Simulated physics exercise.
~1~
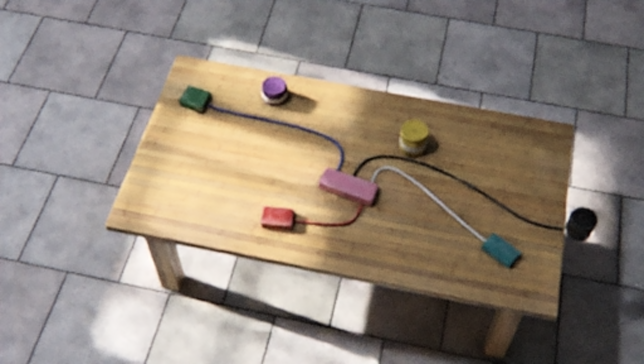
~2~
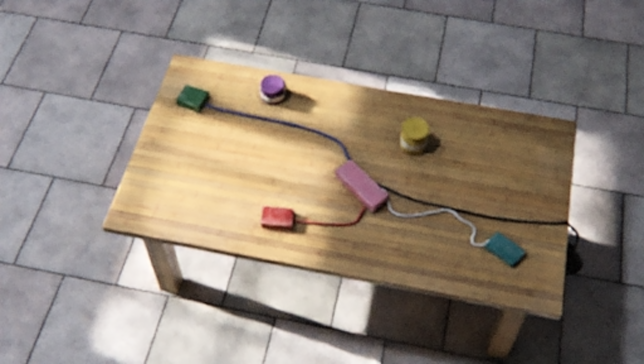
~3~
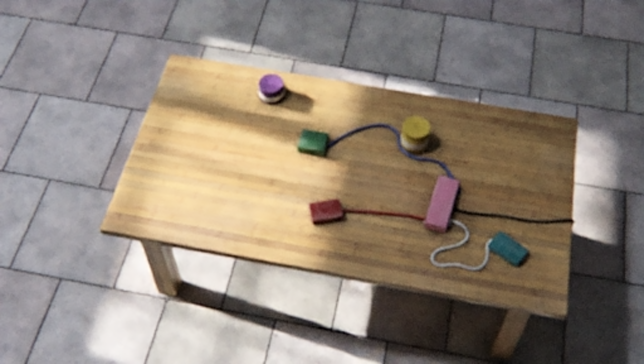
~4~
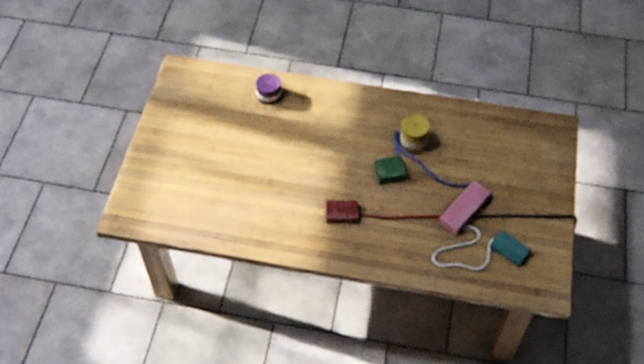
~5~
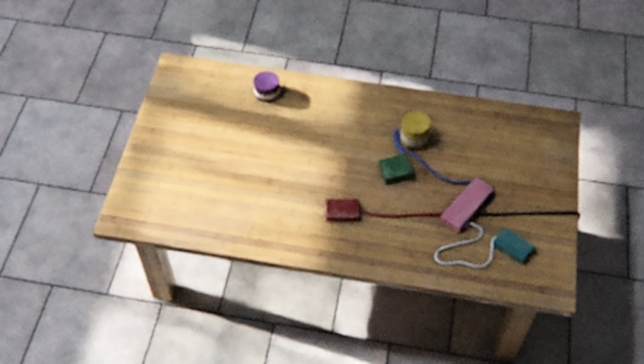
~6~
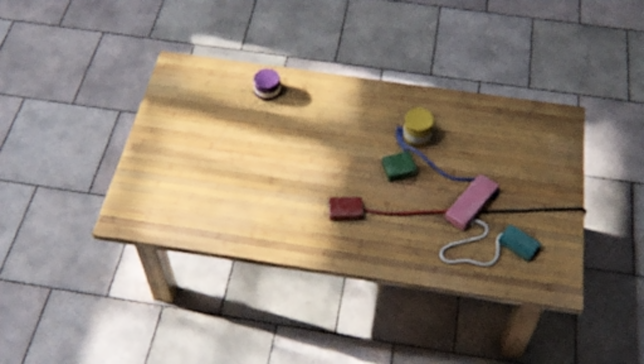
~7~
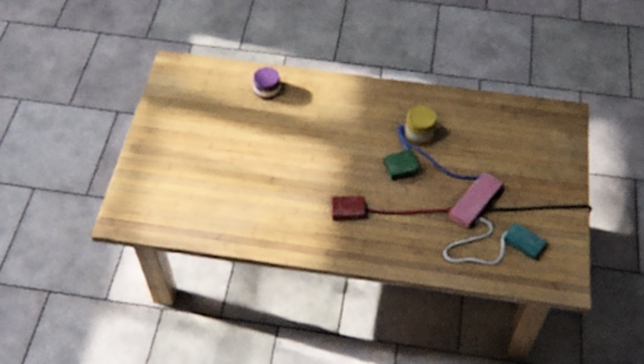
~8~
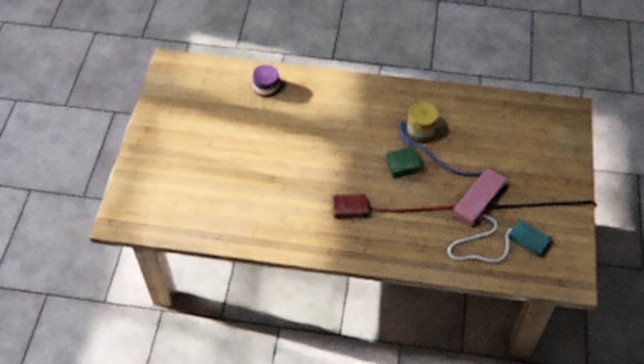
The clip shows a black object dropping off the right end of a wooden table, its cable pulling a pink block rightward and dragging the attached green and red blocks along, until everything settles, with the teal block, purple tin and yellow canister staying in place.
